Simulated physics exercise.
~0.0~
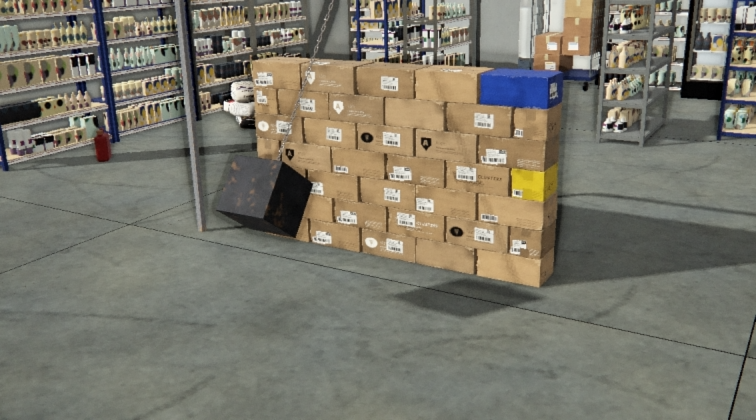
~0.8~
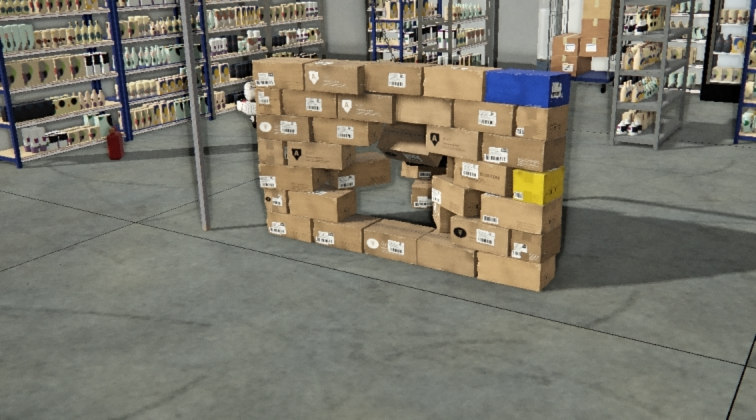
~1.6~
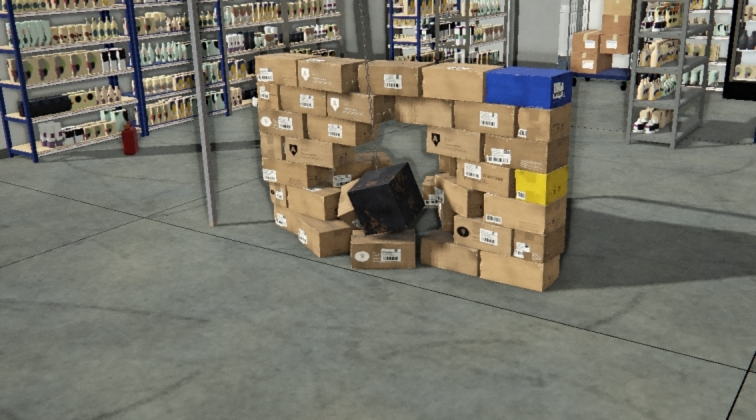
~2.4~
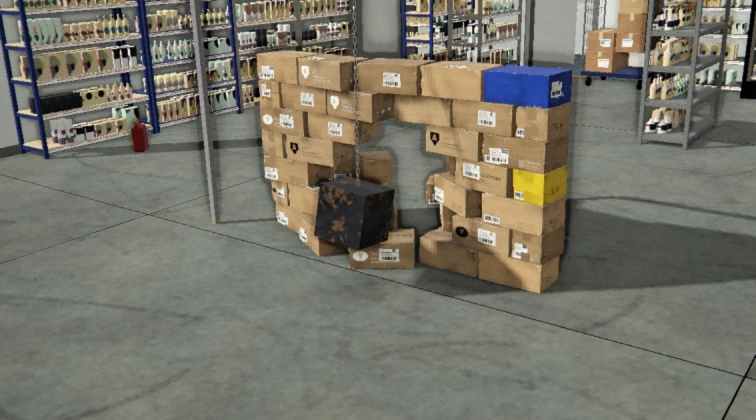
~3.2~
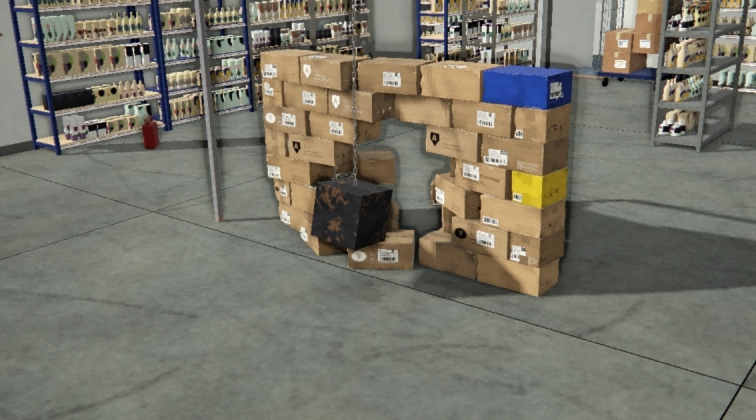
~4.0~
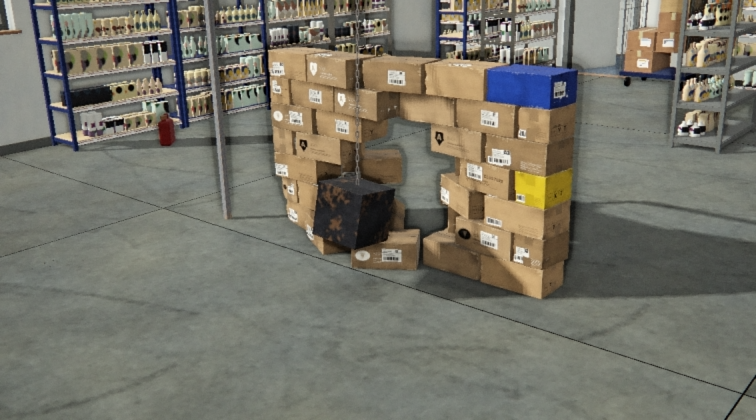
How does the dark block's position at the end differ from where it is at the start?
At the start the dark block is tilted in front of the left end of the box wall. At the end it is further right and slightly lower, at the left side of the hole.
